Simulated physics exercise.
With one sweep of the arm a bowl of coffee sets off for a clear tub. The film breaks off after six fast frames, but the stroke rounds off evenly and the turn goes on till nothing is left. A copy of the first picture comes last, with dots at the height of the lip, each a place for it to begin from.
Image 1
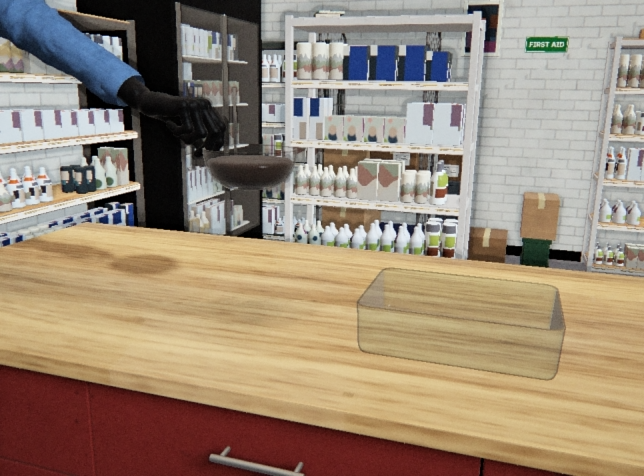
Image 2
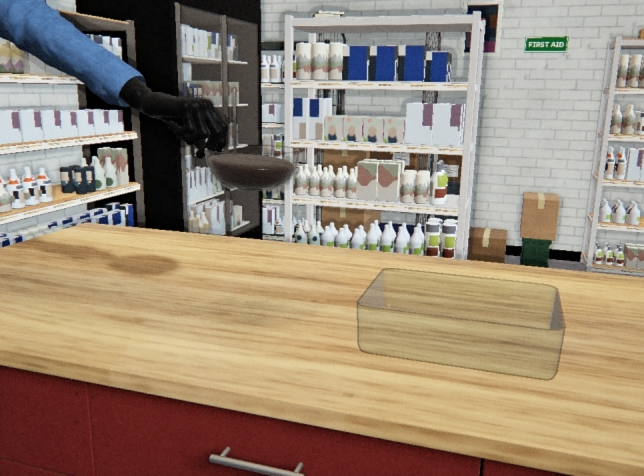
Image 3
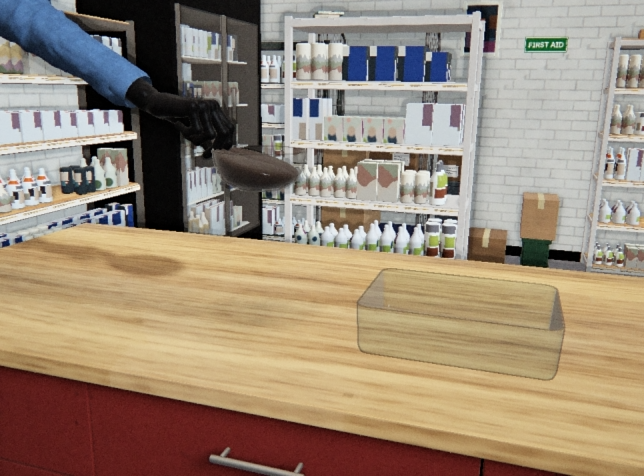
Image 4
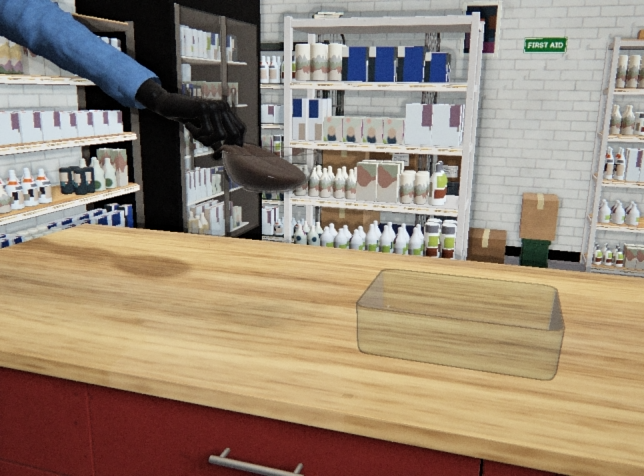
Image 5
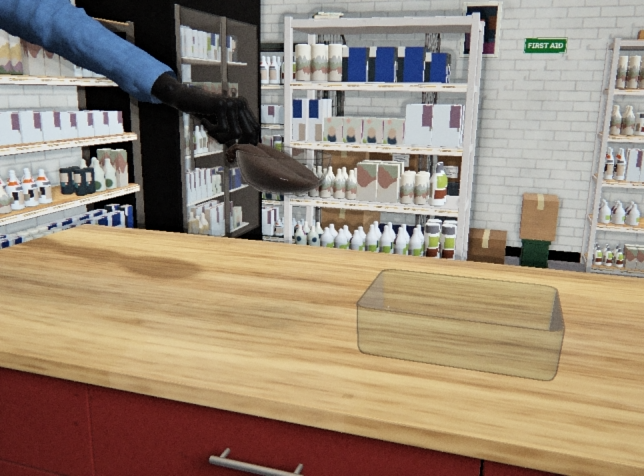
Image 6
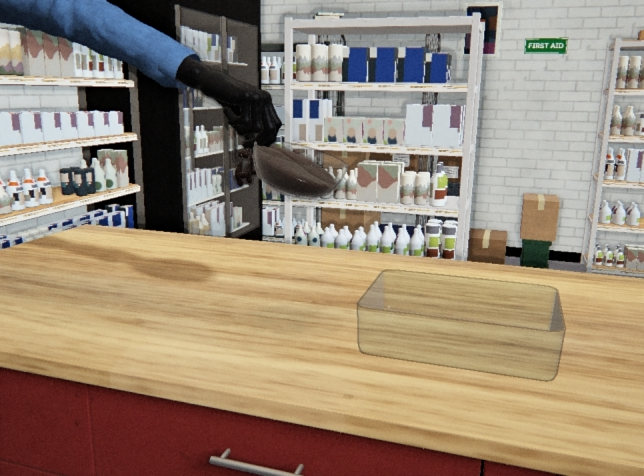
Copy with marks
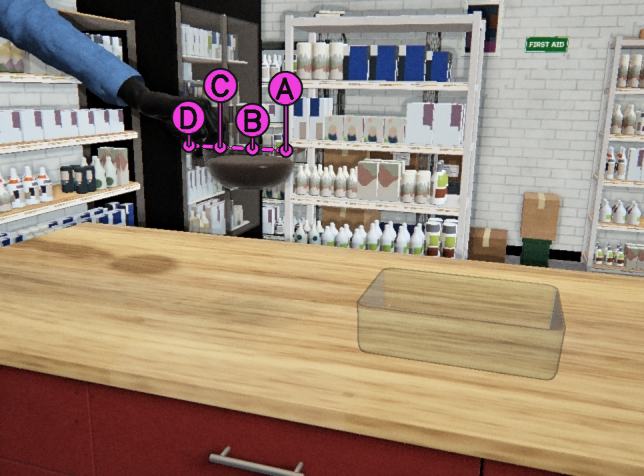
In a shop, a gloved hand moves a dark bowl rightward above a wooden counter, tilting it.
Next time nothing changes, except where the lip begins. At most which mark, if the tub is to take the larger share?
Take B.
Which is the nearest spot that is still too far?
That is spot C.
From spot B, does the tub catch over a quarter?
Yes, it does.
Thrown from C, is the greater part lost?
Yes.
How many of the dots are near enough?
Two of the four.
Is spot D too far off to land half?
Yes, that goes wrong.
In magenta, A at (285, 150); B at (252, 148); C at (220, 147); D at (188, 145).
For spot A, about 73 % lands in the tub, 12 % falls short and 15 % goes beside or beyond.
For spot B, about 64 % lands in the tub, 24 % falls short and 11 % goes beside or beyond.
For spot C, about 36 % lands in the tub, 58 % falls short and 6 % goes beside or beyond.
For spot D, about 1 % lands in the tub, 98 % falls short.
